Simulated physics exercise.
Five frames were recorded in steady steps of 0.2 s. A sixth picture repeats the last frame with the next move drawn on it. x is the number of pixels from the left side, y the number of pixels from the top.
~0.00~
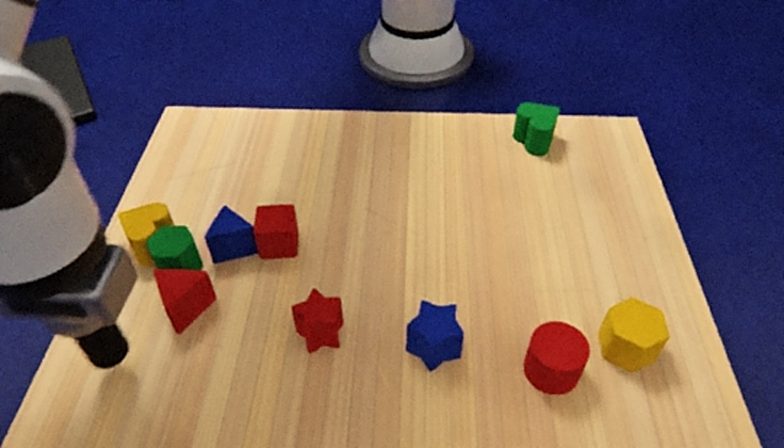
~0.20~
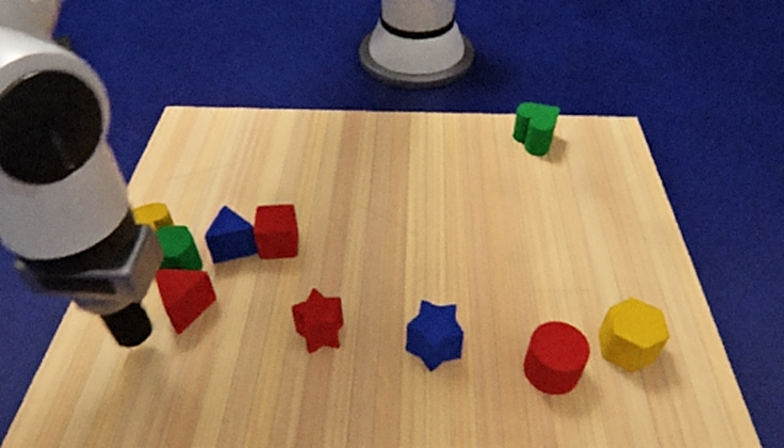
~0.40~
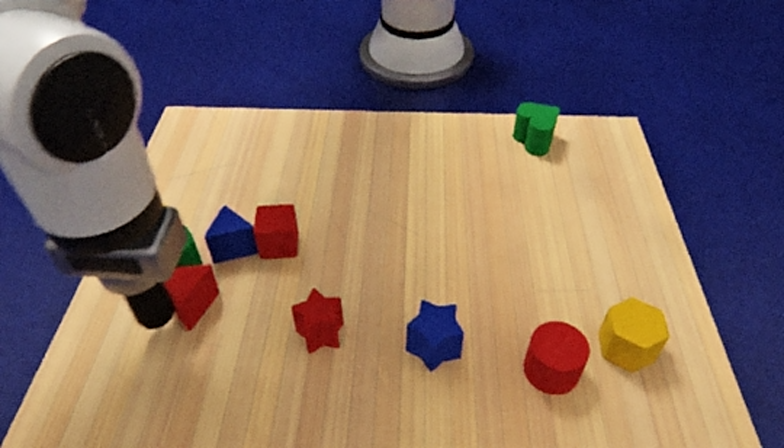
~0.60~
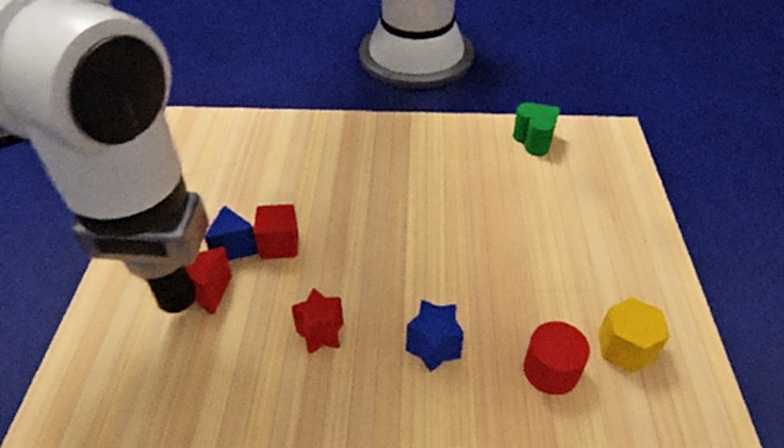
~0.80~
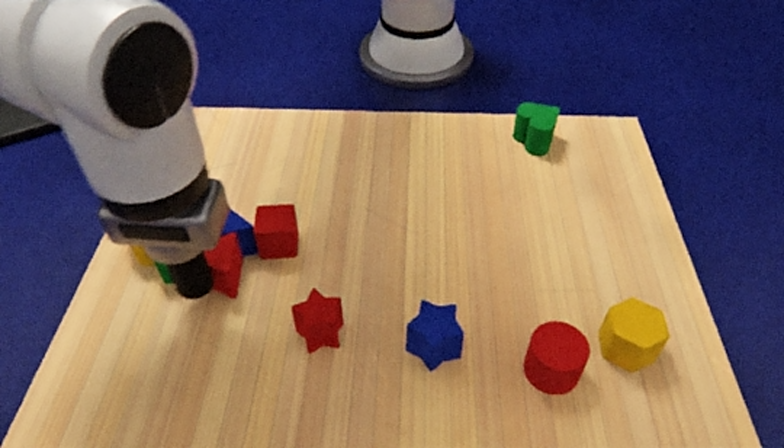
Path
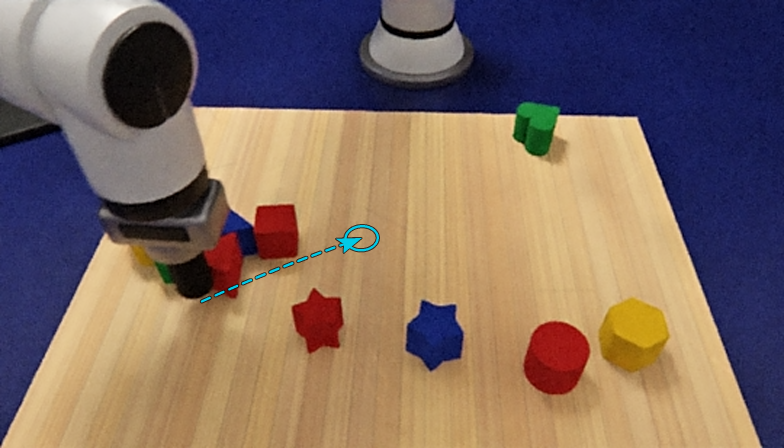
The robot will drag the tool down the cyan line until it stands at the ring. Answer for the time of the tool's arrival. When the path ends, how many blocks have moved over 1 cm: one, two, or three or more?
I think two will be displaced.
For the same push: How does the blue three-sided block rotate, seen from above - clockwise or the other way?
Spin direction: Counter-clockwise.
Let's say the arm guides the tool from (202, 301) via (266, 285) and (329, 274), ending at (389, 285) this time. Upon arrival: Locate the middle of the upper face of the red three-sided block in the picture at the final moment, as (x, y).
Put as a pixel place, it's (255, 234).
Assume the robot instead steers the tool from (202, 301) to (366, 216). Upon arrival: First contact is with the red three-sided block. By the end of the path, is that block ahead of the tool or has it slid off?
I'd say the red three-sided block has slipped off and sits beside or behind the tool.
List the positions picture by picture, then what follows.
In the first picture, tool tip at (110, 353); block tops, green hexagonal block at (170, 241); red three-sided block at (176, 283); blue three-sided block at (227, 222); red square at (274, 218).
In the second picture, tool at (134, 332); blocks unchanged.
In the third picture, tool at (156, 314); red three-sided block at (181, 280).
In the fourth picture, tool at (177, 299); red three-sided block at (199, 265).
In the fifth picture, tool at (196, 286); green hexagonal block hidden; red three-sided block at (216, 252); blue three-sided block at (227, 222); red square at (274, 218).
Path on the board, from (202, 301) through (257, 277) and (311, 256) to (362, 238).
The first path, step by step. One third of the way, tool at (255, 261); red three-sided block at (261, 225), turned 25° anticlockwise; blue three-sided block at (228, 217), turned 30° anticlockwise; red square at (294, 212), turned 25° anticlockwise.
Two thirds of the way, tool at (309, 240); red three-sided block at (273, 214), turned 50° anticlockwise; blue three-sided block at (228, 217), turned 30° anticlockwise; red square at (314, 200), turned 55° anticlockwise.
At the end, tool at (361, 222); green hexagonal block in place; red three-sided block at (273, 214), turned 50° anticlockwise; blue three-sided block at (228, 217), turned 30° anticlockwise; red square at (327, 194), turned 110° anticlockwise.
